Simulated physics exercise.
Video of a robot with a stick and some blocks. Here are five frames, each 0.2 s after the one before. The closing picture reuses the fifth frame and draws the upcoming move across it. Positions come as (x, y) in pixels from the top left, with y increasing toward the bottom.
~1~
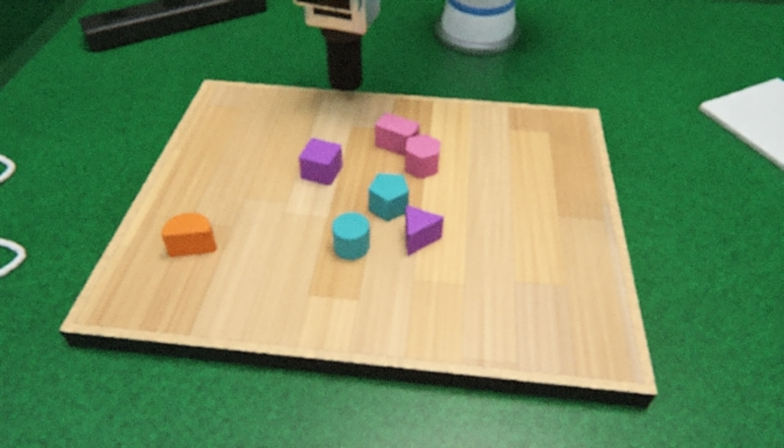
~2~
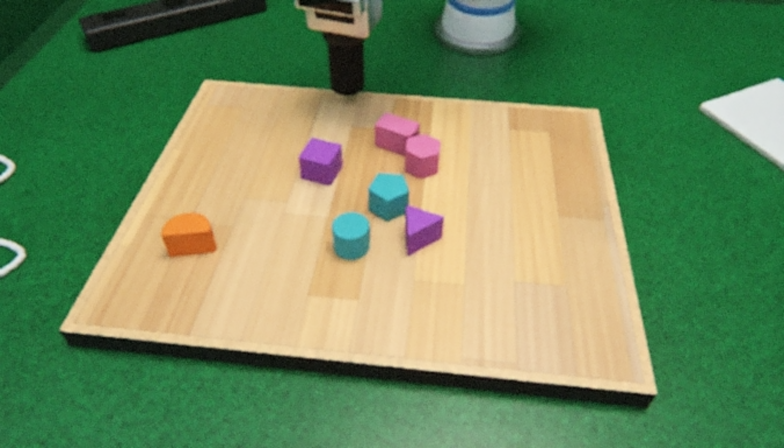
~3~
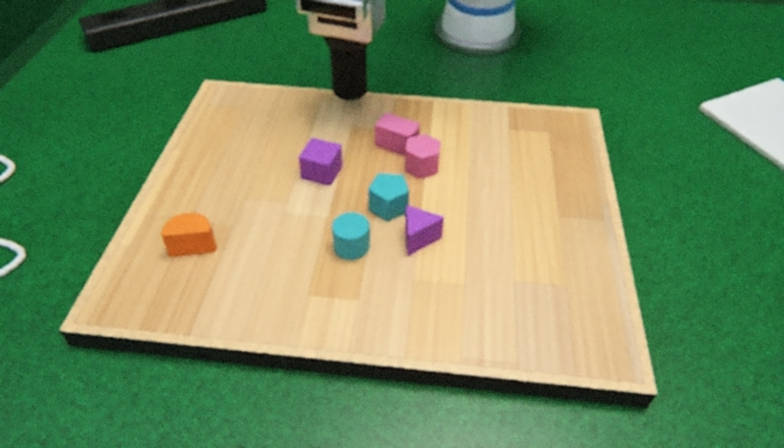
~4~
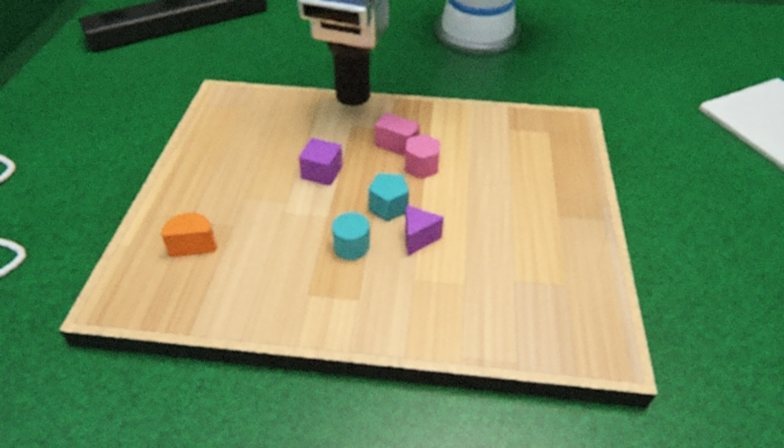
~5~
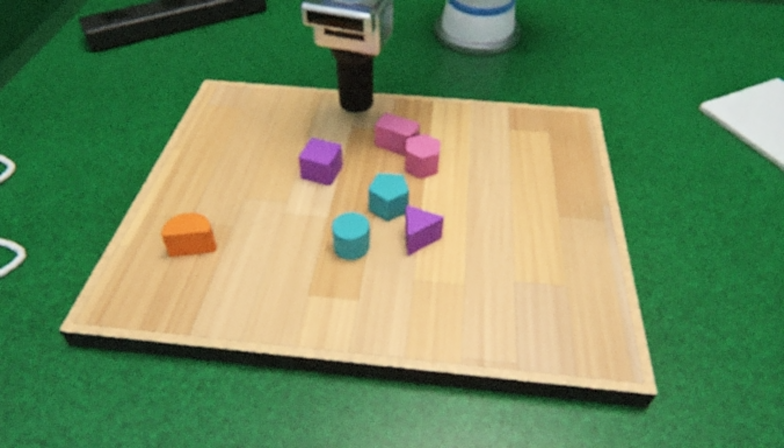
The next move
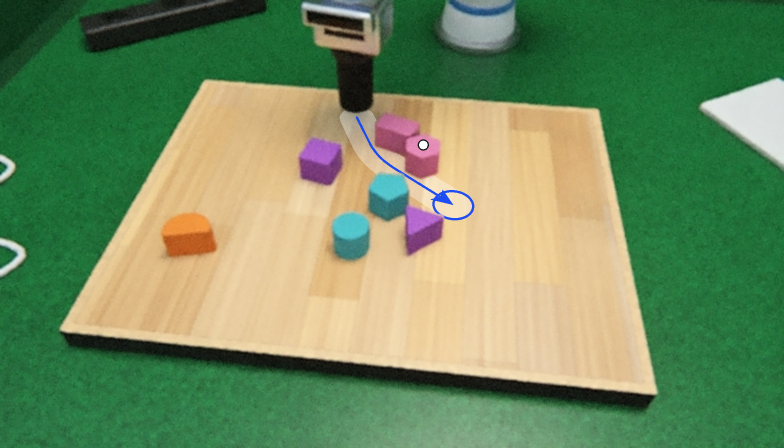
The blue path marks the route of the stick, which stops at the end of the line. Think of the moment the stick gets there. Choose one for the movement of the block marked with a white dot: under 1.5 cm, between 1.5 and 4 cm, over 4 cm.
Its final spot will lie more than 4 cm from the current one.
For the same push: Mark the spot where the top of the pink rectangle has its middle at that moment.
In the picture, that point is around (427, 131).
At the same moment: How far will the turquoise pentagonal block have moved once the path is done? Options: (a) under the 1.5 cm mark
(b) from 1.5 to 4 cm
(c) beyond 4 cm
The answer is a.
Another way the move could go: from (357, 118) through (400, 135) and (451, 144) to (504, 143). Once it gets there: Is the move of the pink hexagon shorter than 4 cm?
I'd say no.
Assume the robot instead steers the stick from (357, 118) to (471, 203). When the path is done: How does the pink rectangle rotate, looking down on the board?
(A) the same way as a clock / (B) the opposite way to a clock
Option A.
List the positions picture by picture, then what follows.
Lower end of the stick (346, 82), tops of blocks, turquoise pentagonal block (389, 185), pink rectangle (398, 124), pink hexagon (423, 145), in the first frame.
Stick (348, 86), blocks as before, in the second frame.
Stick (350, 91), blocks as before, in the third frame.
Stick (353, 96), blocks as before, in the fourth frame.
Stick (356, 103), turquoise pentagonal block (389, 185), pink rectangle (398, 124), pink hexagon (423, 145), in the fifth frame.
The drawn path runs from (357, 118) through (388, 164) to (453, 205); the dot is on the pink hexagon.
On the path given first. One third of the way, stick (373, 134); pink rectangle (413, 131), turned 35° anticlockwise; pink hexagon (432, 149), turned 20° clockwise.
Two thirds of the way, stick (410, 163); pink rectangle (427, 131), turned 65° anticlockwise; pink hexagon (449, 154), turned 15° clockwise.
At the end, stick (455, 190); turquoise pentagonal block not moved; pink rectangle (427, 131), turned 65° anticlockwise; pink hexagon (469, 159), turned 50° anticlockwise.
